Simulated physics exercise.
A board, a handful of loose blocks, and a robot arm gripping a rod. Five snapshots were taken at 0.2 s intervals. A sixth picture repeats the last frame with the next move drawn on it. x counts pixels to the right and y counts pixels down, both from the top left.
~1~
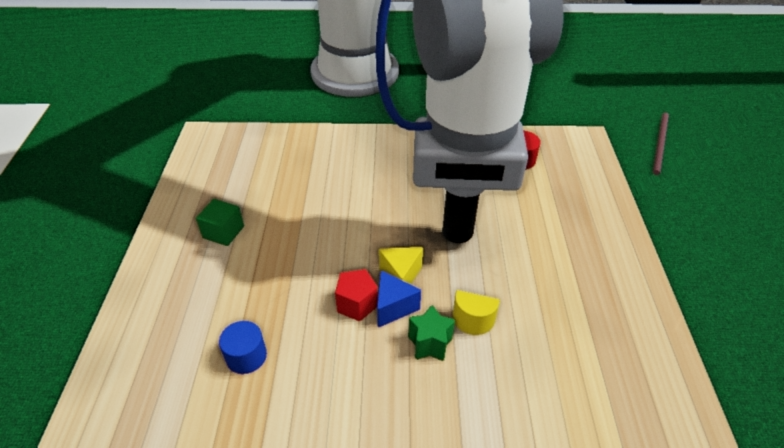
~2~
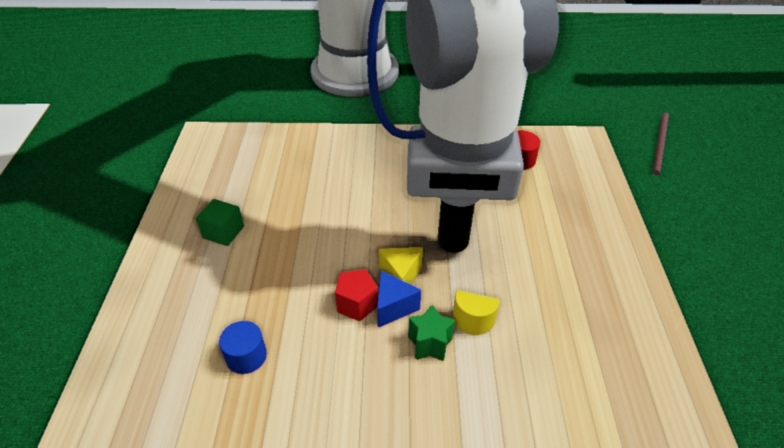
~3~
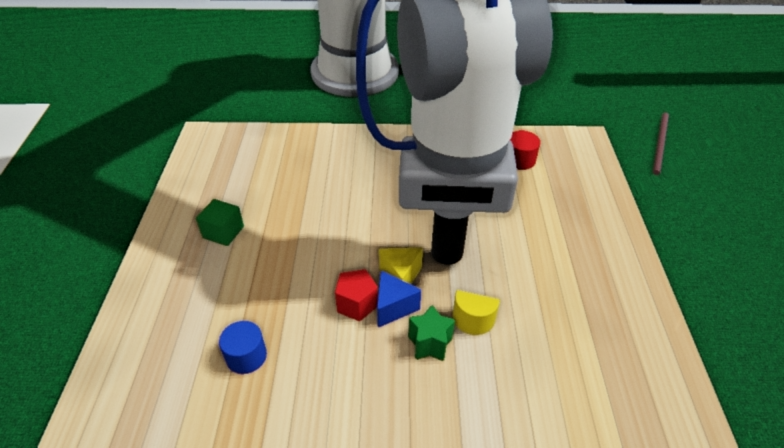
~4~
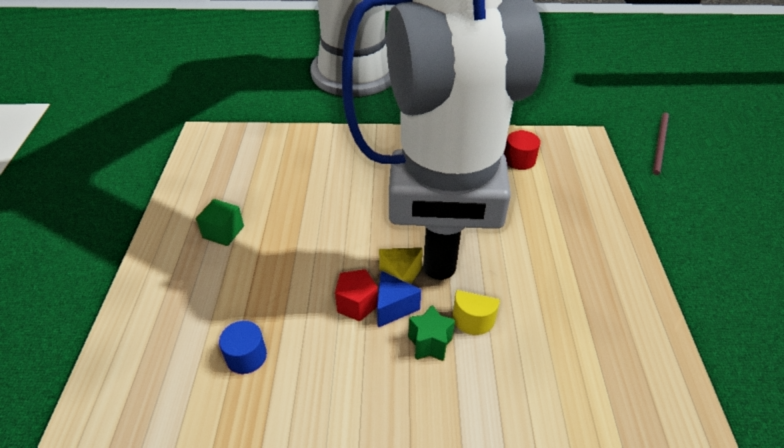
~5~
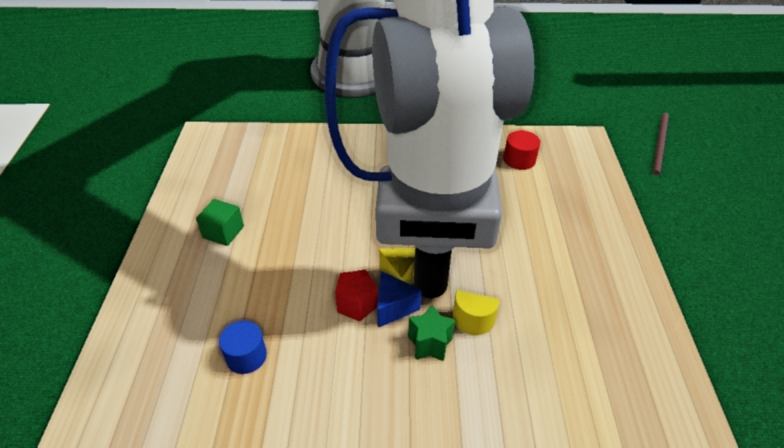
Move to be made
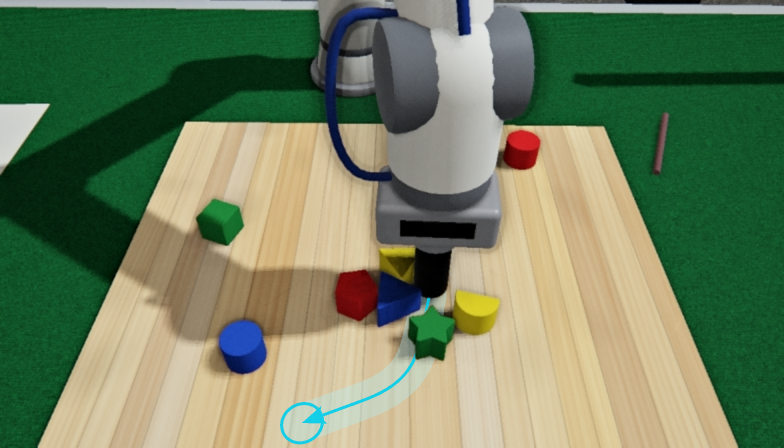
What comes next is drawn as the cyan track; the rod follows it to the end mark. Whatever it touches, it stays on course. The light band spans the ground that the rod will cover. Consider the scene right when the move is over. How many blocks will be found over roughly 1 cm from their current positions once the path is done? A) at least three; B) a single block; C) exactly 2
Answer: C.
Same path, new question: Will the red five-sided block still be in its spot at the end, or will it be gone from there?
It is not moved.
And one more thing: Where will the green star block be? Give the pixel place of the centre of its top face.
Roughly at (434, 385).
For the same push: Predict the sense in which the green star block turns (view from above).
Its spin: Anticlockwise.
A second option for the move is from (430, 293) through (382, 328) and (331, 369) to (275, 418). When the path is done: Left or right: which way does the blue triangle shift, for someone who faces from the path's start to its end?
Measured against the direction from start to end, the blue triangle shifts toward the right-hand side.
The line goes from (430, 293) via (418, 348) and (374, 396), ending at (302, 423).
On the path given first. One third of the way, rod at (419, 340); blue triangle at (389, 304), turned 70° clockwise; green star block at (435, 366), turned 25° anticlockwise.
Two thirds of the way, rod at (373, 389); blue triangle at (389, 304), turned 70° clockwise; green star block at (434, 385), turned 85° anticlockwise.
At the end, rod at (300, 416); red five-sided block unmoved; blue triangle at (389, 304), turned 70° clockwise; yellow triangle unmoved; green star block at (434, 385), turned 85° anticlockwise.
